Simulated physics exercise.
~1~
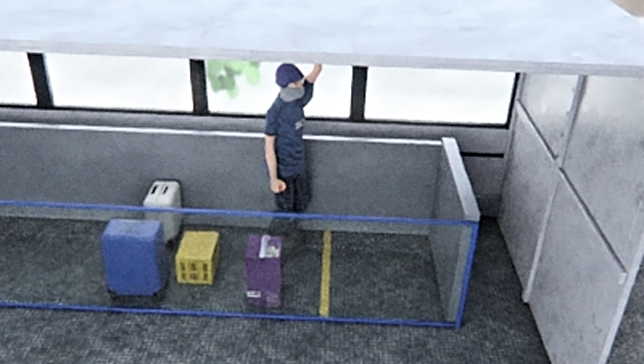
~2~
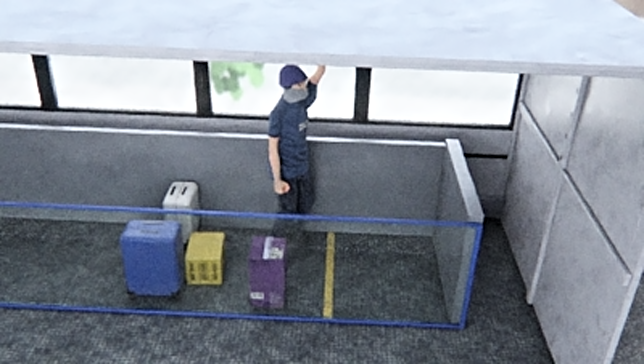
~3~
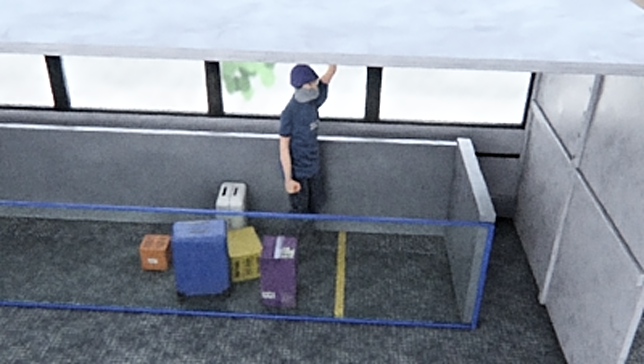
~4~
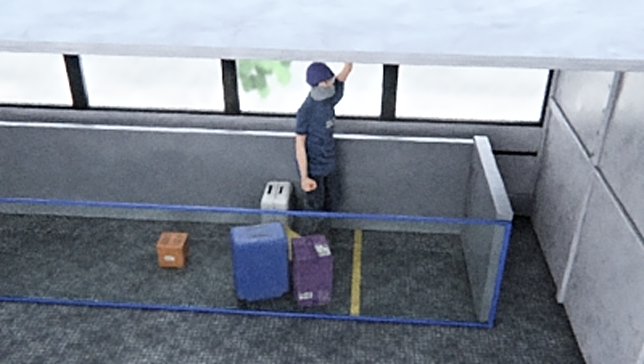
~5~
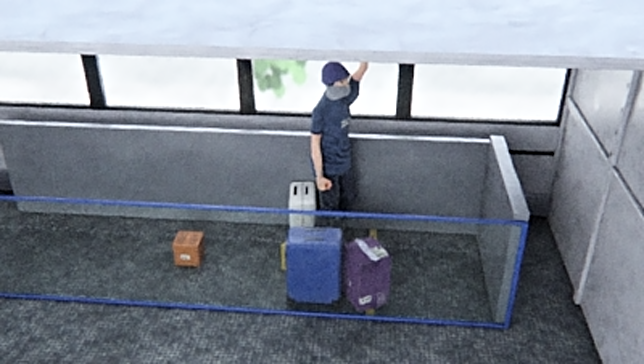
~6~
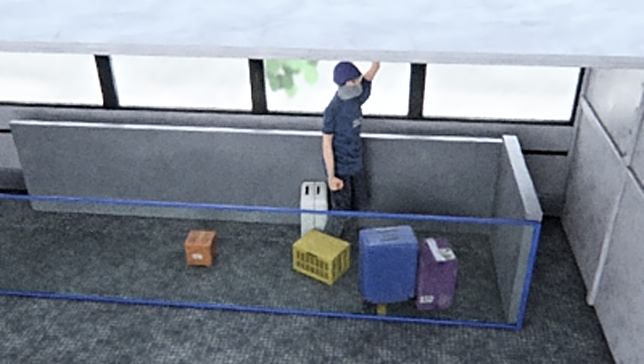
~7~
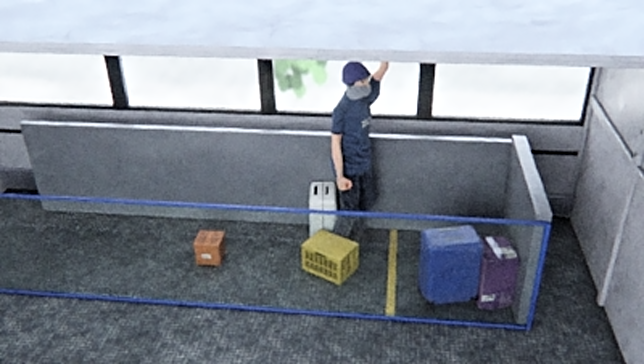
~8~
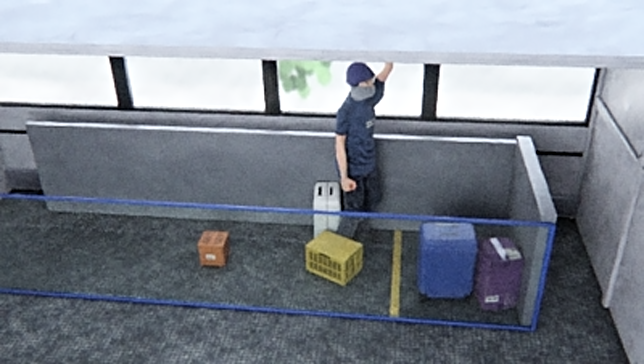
A big blue wheeled case stands upright in a glass-fronted tram bay, seen from slightly above, with a yellow crate and a purple pack to its right and a small white case behind. A bearded passenger in a dark cap and shirt holds the rail by the back wall, staying put. The blue case slides right, the smaller white case and crate shift too, and an orange tub appears at left. Blue and purple travel on together across the yellow floor line. They end upright beyond it, while the white case, crate and tub rest short of it.
